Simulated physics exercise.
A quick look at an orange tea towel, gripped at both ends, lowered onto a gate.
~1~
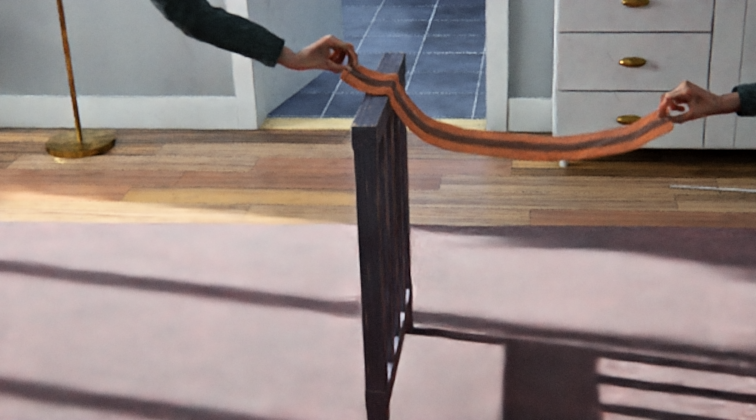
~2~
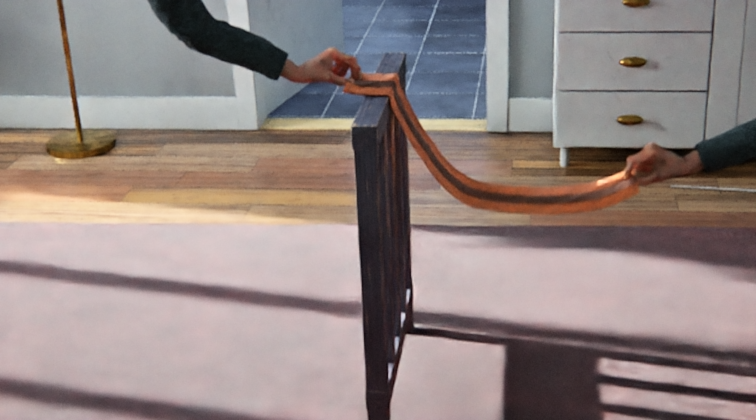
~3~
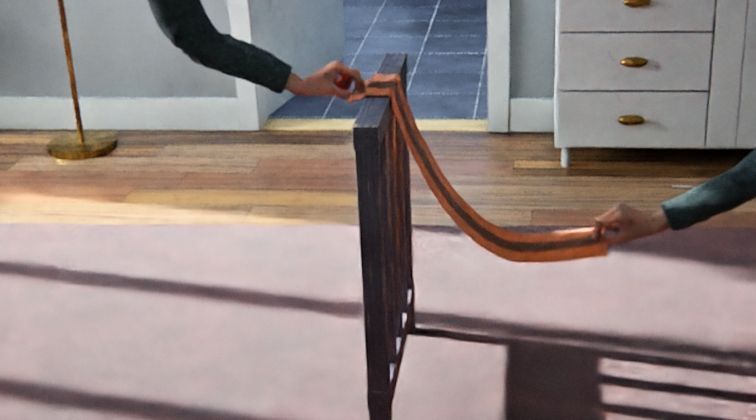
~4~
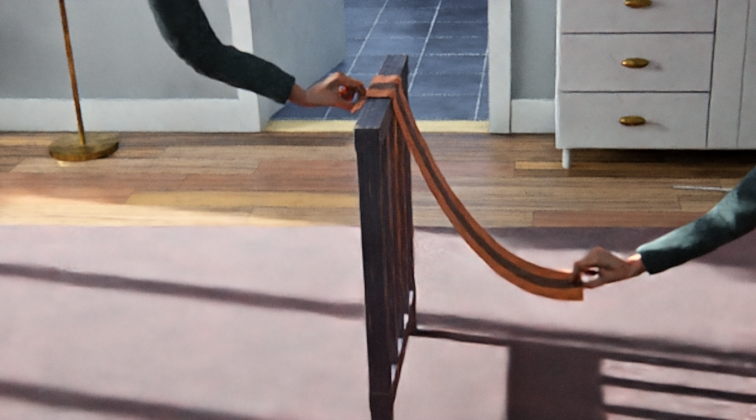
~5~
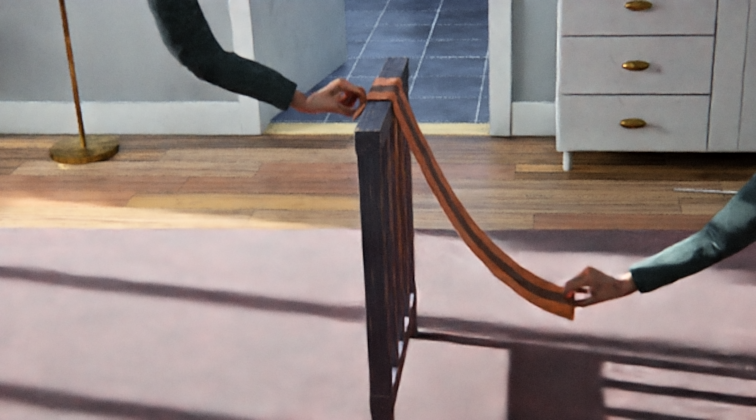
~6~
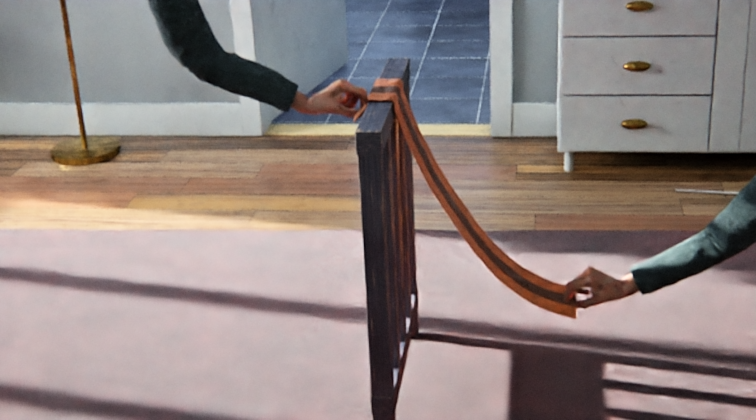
An orange cloth strip with a dark central stripe is held at both ends by two hands in dark green sleeves, draped across a dark upright gate. The room, seen from slightly above, has a brass lamp stand at left, white drawers at right and a shadow-streaked pale floor area. The right hand lowers its end down and leftward, while the left hand edges down toward the gate's top.
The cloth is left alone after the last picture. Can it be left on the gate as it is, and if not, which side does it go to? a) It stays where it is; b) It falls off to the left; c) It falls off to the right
c, it falls off to the right.
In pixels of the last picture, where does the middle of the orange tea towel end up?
It settles at roughly (474, 386).
Then, 0.24 s past the final frame, tea towel sliding right.
Then, 0.44 s past the final frame, tea towel clear of the top and falling near (467, 337).
Then, 0.64 s past the final frame, tea towel in a heap on the floor near (474, 385).
When it is over, tea towel in a heap on the floor near (474, 386). The orange tea towel goes down on the right side.
